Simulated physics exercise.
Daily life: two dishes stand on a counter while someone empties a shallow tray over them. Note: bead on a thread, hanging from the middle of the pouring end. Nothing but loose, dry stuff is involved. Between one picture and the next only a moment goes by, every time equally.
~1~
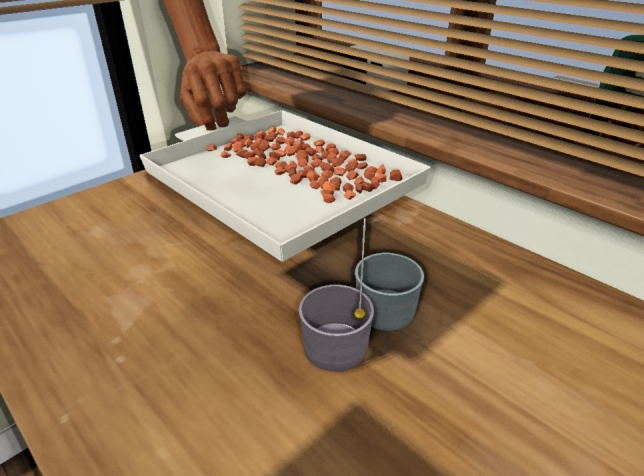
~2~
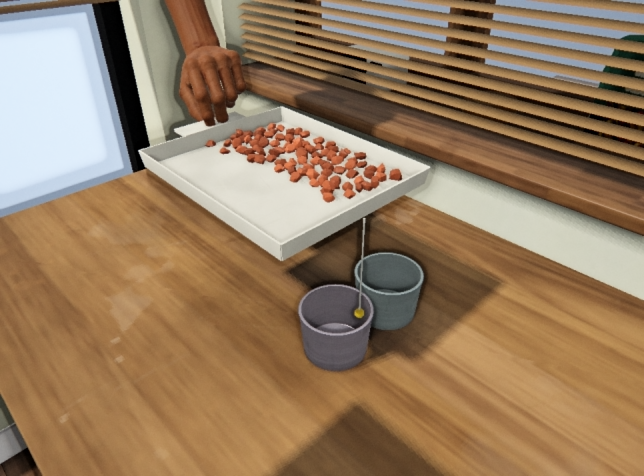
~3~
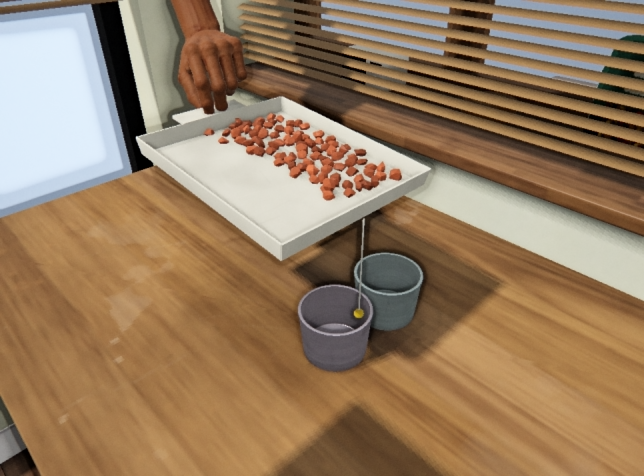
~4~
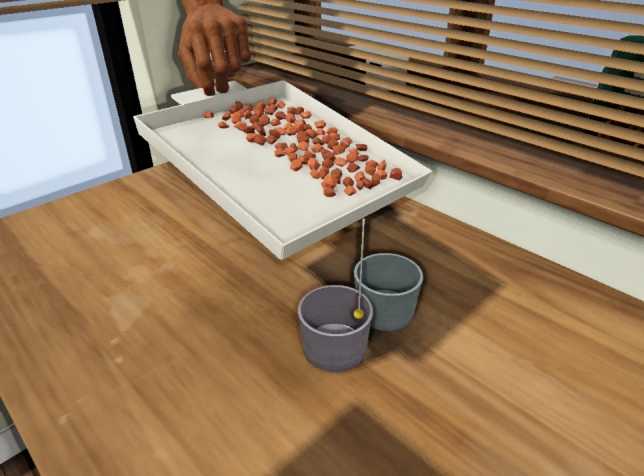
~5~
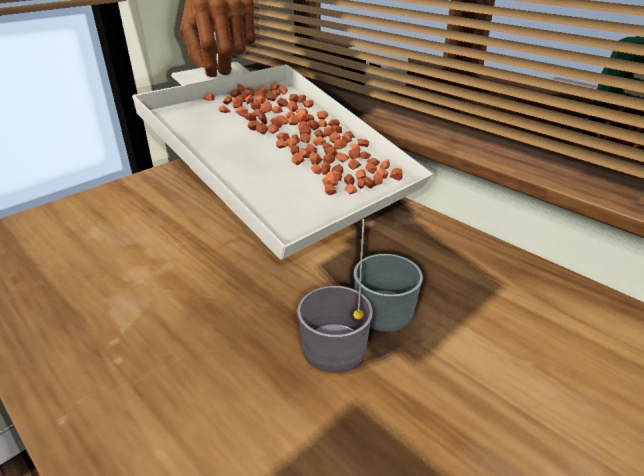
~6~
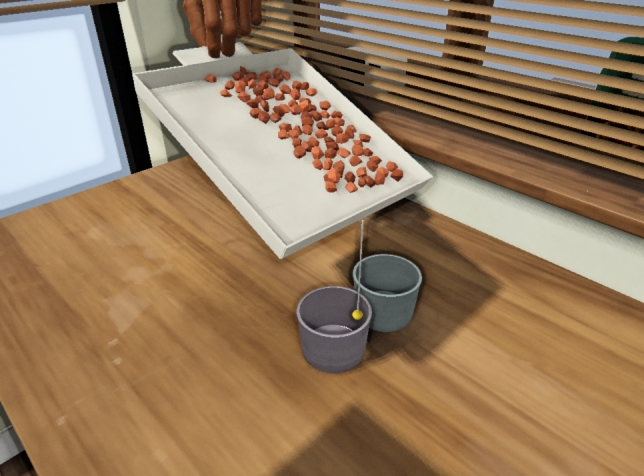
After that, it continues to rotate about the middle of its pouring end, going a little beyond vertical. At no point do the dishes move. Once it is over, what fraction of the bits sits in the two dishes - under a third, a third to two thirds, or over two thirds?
The dishes hold under a third of the bits.
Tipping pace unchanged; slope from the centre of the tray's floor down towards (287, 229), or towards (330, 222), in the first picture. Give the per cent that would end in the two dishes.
It comes to about 0 per cent the first time and about 0 per cent the second.
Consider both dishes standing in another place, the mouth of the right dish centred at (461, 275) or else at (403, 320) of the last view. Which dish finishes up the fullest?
One: Left. Two: The right dish.
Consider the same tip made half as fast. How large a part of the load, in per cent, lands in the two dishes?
I'd say 0 percent or thereabouts.
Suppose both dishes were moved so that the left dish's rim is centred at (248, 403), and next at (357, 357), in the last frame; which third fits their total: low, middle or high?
In order of the places: Below one third, then between a third and two thirds.
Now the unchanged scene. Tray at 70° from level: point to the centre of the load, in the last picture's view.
Near the pixel (391, 185).
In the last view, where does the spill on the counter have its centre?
I'd put the middle at roughly (435, 382).
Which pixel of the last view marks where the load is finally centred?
Somewhere around (435, 382) in the final view.
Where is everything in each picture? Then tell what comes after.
The first picture shows corners of the pouring end near (281, 242) and (427, 167), level; middle of the load near (302, 157), bits of crushed brick; left dish near (362, 343); right dish near (414, 304); bead on its thread near (360, 313).
The second picture shows corners of the pouring end near (281, 242) and (426, 167), level; middle of the load near (302, 155).
The third picture shows corners of the pouring end near (282, 242) and (427, 168), tipped barely, lowest at the right corner; middle of the load near (301, 149).
The fourth picture shows corners of the pouring end near (284, 242) and (428, 170), tipped a little, lowest at the right corner; middle of the load near (303, 140).
The fifth picture shows corners of the pouring end near (285, 243) and (429, 173), tipped clearly, lowest at the right corner; middle of the load near (305, 131).
The sixth picture shows corners of the pouring end near (286, 244) and (429, 175), tipped clearly, lowest at the right corner; middle of the load near (307, 122); left dish near (360, 345); right dish near (411, 305).
Shortly afterwards, tray tipped steeply; all but a few on the tray; only a few in the air.
Next, tray tipped past a quarter turn; near a quarter on the tray; near two thirds outside both; a little in the air.
Some moments later, tray tipped past a quarter turn; the whole lot outside both.
In the end, tray tipped past a quarter turn; none at all in the left dish; none at all in the right dish; the whole lot outside both.
